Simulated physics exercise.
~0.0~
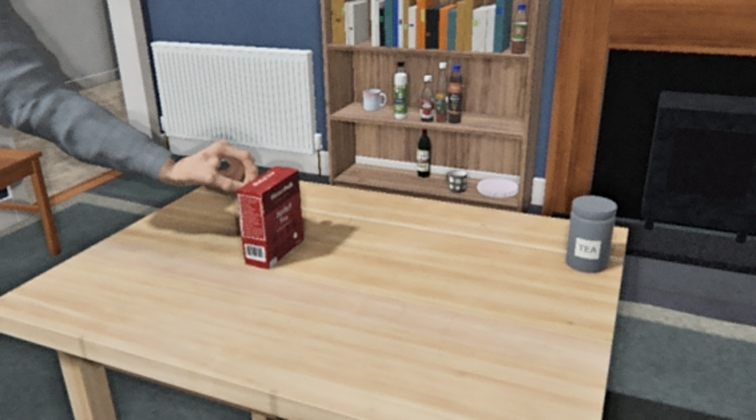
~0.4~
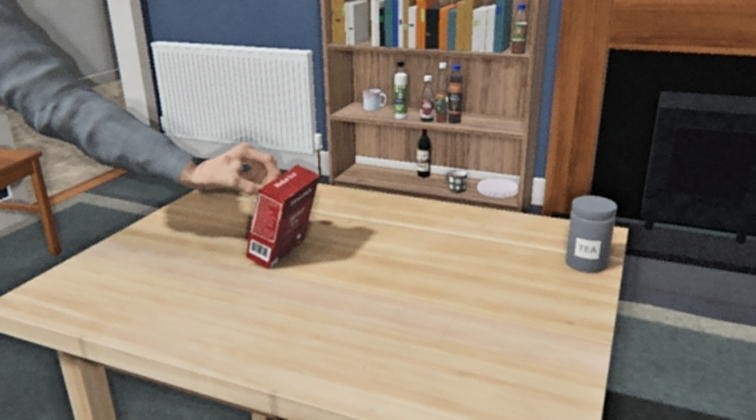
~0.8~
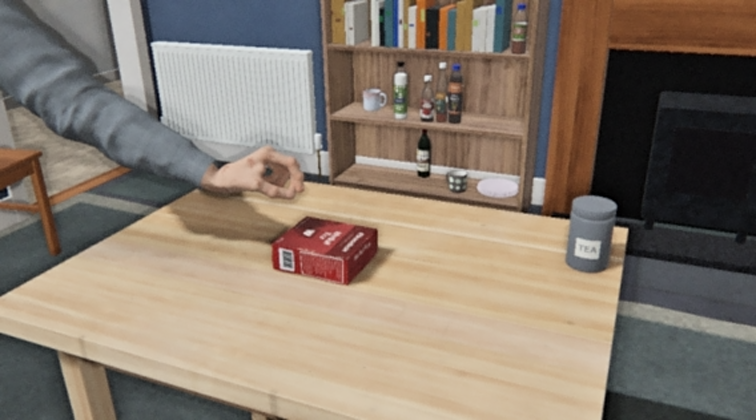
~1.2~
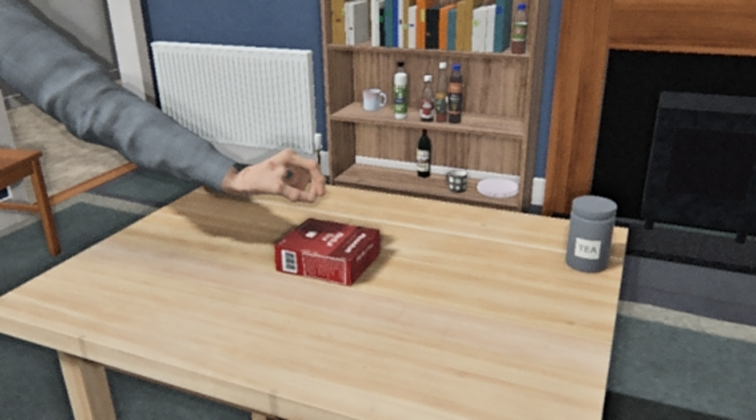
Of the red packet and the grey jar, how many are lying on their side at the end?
One of the two is lying on its side at the end, the red packet.
On a wooden table, a hand pushes a red packet rightward until it topples over.
